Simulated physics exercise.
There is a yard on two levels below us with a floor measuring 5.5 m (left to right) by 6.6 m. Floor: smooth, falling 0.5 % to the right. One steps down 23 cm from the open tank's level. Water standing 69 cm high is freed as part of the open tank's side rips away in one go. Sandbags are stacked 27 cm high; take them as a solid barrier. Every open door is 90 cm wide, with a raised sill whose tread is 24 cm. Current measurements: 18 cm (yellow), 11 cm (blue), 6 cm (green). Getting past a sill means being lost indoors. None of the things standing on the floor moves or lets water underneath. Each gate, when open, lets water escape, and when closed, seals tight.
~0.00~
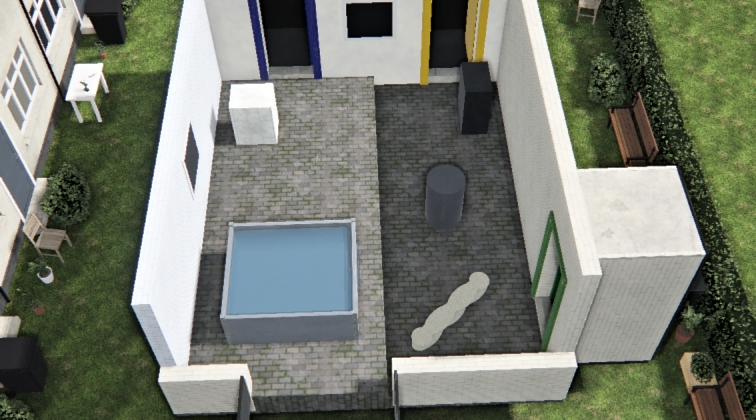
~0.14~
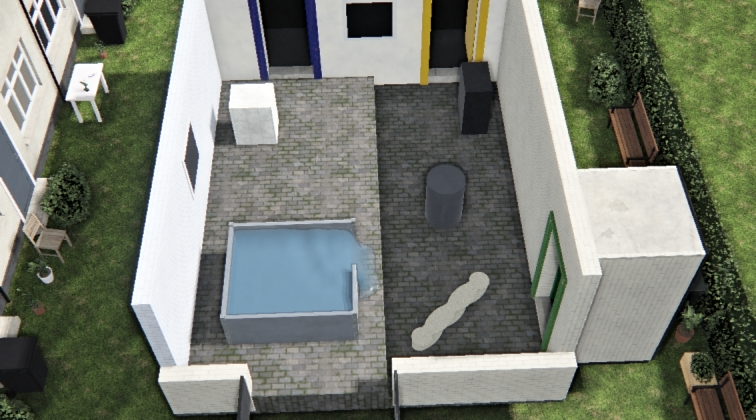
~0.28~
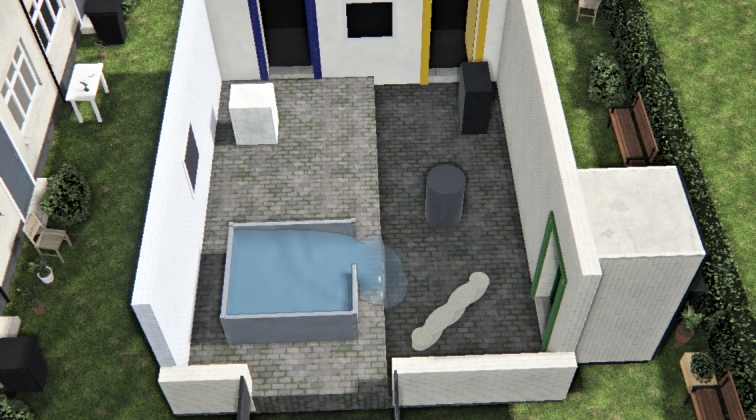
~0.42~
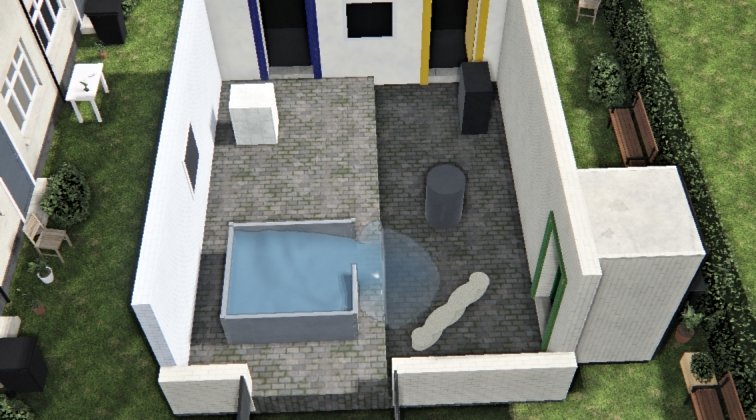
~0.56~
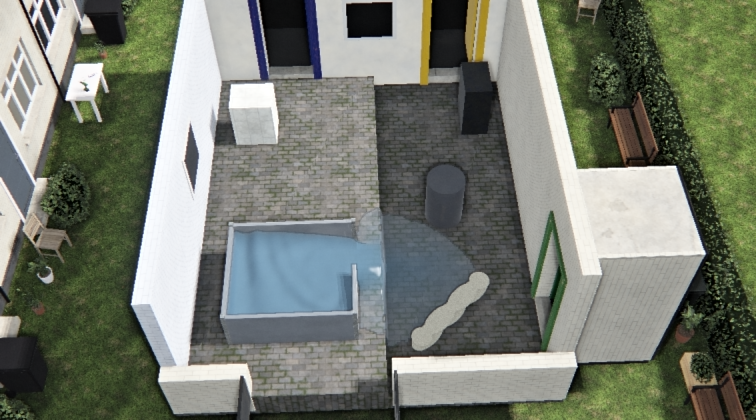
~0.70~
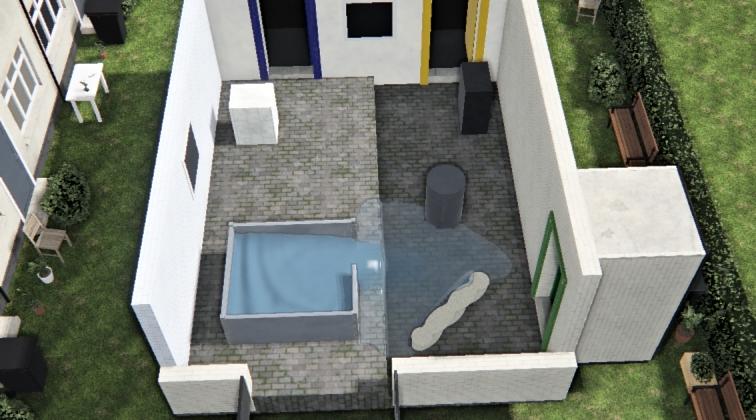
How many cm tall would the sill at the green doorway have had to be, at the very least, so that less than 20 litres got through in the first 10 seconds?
It needed to be roughly 8 cm tall.
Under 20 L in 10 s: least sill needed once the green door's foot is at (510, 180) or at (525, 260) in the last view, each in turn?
First place around 11.5 cm, second around 29 cm.
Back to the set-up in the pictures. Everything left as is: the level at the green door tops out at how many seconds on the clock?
Peak time: About 7.5 s.
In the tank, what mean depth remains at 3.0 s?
About 31 cm.
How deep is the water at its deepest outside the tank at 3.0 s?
Max depth: Around 32 cm.
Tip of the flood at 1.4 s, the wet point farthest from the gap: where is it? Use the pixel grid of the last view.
(509, 181).
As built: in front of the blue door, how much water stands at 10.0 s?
Roughly 0.0 cm deep.
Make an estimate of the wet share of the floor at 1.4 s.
Around 20 per cent of the floor.
After 1.4 s water covers 20 % of the floor, deepest (48 cm) near (517, 228); it has not reached the green door.
After 3.0 s water covers 45 % of the floor, deepest (32 cm) near (493, 85); 7 cm at the green door, 0 litres in over its 6 cm sill.
After 10.0 s water covers 50 % of the floor, deepest (18 cm) near (523, 262); 10 cm at the green door, 38 litres in over its 6 cm sill.
At the green door as built, the water arrived by 1.6 s and peaked near 12 cm at 7.6 s.
With a sill of 6.5 cm, 33 litres would have come in within the 10 s; with 10 cm, 9 litres. So under 20 litres takes about 8 cm.
